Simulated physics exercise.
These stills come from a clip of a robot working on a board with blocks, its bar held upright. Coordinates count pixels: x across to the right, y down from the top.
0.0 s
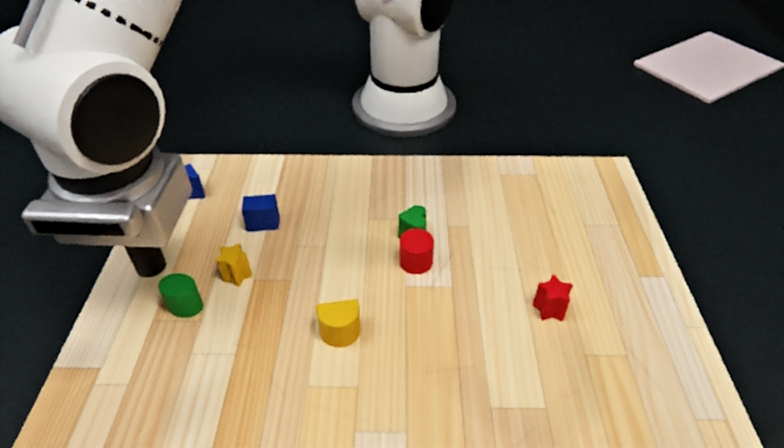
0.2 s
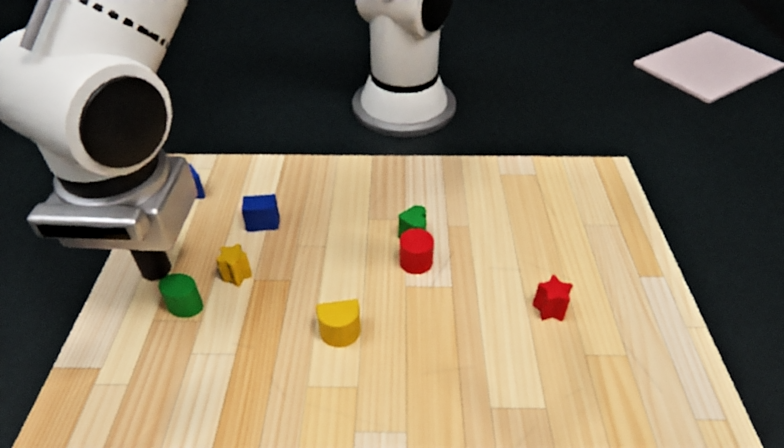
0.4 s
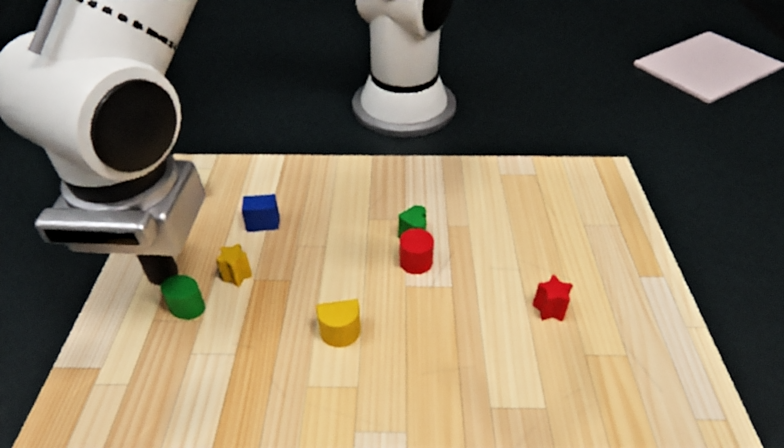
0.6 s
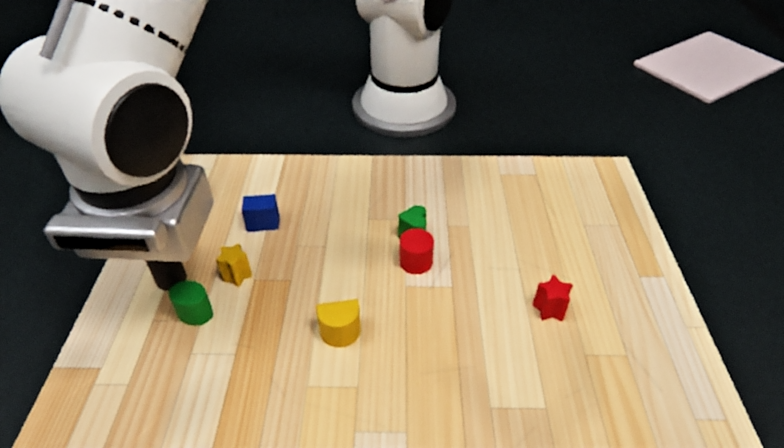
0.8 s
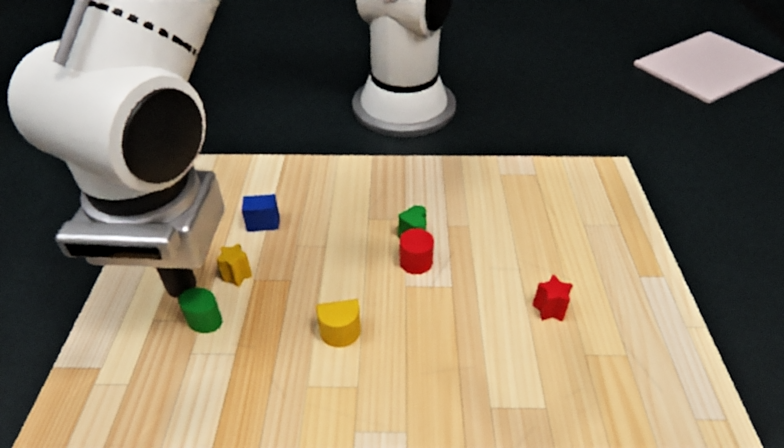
Robot arm lowering its dark bar beside a green block, then nudging it slightly toward the lower right across a wooden board.
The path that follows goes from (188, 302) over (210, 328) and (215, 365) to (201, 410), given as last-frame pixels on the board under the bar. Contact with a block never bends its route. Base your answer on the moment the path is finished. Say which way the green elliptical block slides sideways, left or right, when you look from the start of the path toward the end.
The left-hand side.
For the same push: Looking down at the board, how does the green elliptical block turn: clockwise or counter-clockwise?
Viewed from above: Anti-clockwise.
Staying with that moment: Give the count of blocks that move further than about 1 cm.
That's one.
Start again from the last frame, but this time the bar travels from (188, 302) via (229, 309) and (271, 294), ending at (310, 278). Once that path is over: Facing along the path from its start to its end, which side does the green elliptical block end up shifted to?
It moves off to the right.
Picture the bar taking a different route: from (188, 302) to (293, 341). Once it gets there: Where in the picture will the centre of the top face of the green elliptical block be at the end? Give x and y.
Near (247, 339).
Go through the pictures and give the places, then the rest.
In the first picture, bar's lower end (152, 267); green elliptical block (176, 284); yellow star block (231, 254).
In the second picture, bar (157, 270); blocks still.
In the third picture, bar (163, 275); green elliptical block (179, 286).
In the fourth picture, bar (172, 280); green elliptical block (187, 292).
In the fifth picture, bar (182, 286); green elliptical block (197, 299); yellow star block (231, 254).
The first path, step by step. One third of the way, bar (204, 314); green elliptical block (225, 326), turned 15° anticlockwise.
Two thirds of the way, bar (209, 352); green elliptical block (240, 349), turned 75° anticlockwise.
At the end, bar (193, 395); green elliptical block (240, 351), turned 90° anticlockwise; yellow star block still.
